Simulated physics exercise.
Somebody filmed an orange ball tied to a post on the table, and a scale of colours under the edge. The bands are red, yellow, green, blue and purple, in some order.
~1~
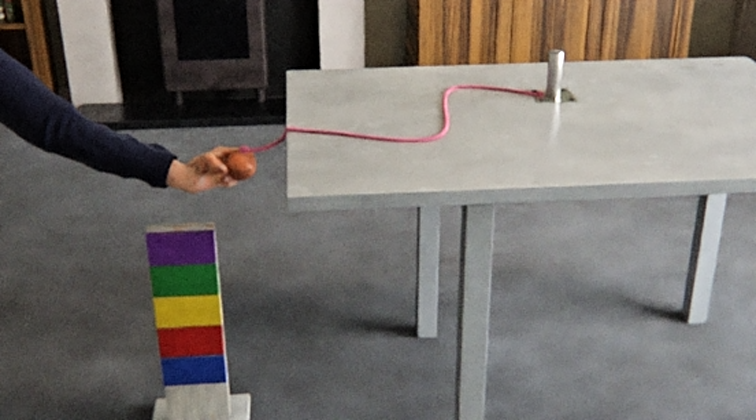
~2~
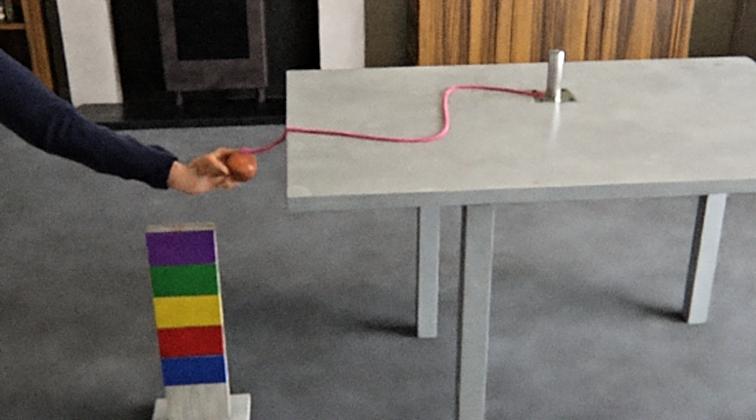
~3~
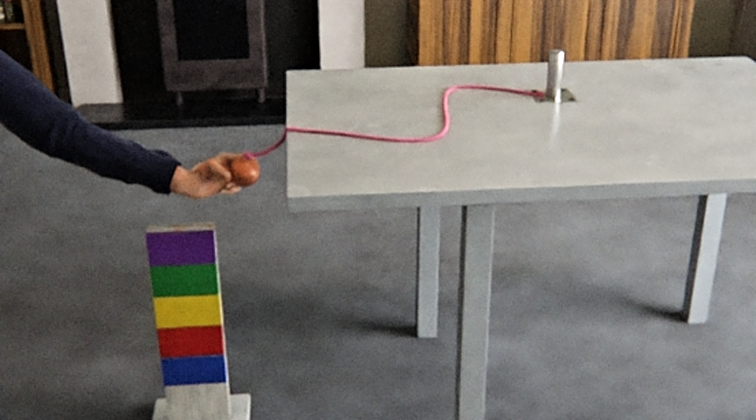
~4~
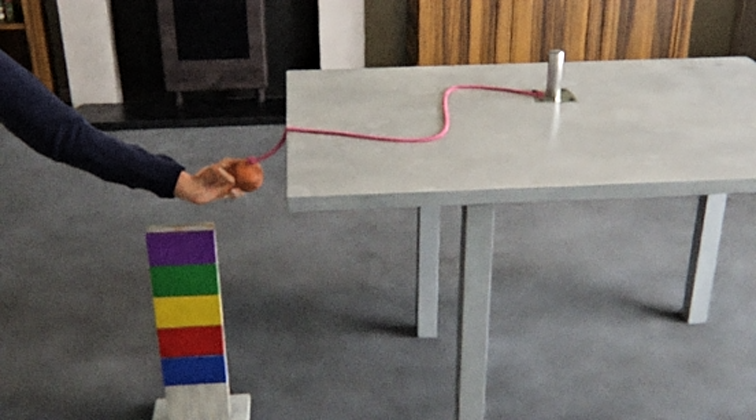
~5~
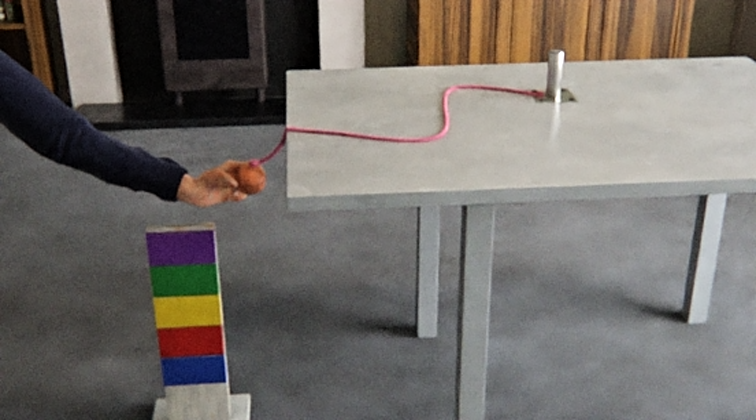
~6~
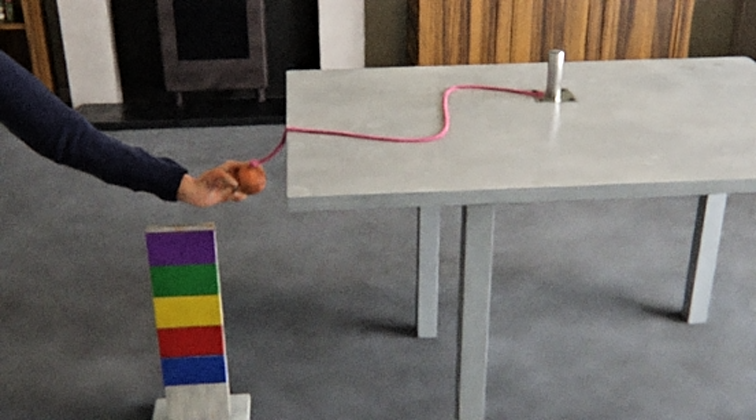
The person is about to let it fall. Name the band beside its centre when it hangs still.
At yellow.
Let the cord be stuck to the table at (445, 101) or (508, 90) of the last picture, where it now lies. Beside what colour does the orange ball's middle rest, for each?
Taking them in turn: Green; yellow.
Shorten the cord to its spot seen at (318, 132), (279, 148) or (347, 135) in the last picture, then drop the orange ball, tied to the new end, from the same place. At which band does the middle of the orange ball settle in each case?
Taking them in turn: Purple; green; no band.
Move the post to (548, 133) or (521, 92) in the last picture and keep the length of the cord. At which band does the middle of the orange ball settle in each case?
Try by try: Red; red.
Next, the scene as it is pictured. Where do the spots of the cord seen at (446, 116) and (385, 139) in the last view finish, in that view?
Near (369, 114) and (287, 154).
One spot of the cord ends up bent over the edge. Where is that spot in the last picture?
That spot is around (417, 141).
A little later, ball near (278, 290); level with yellow.
Next, ball near (305, 293); level with yellow.
When it is over, ball near (294, 299); level with yellow. Its centre hangs level with the yellow band.
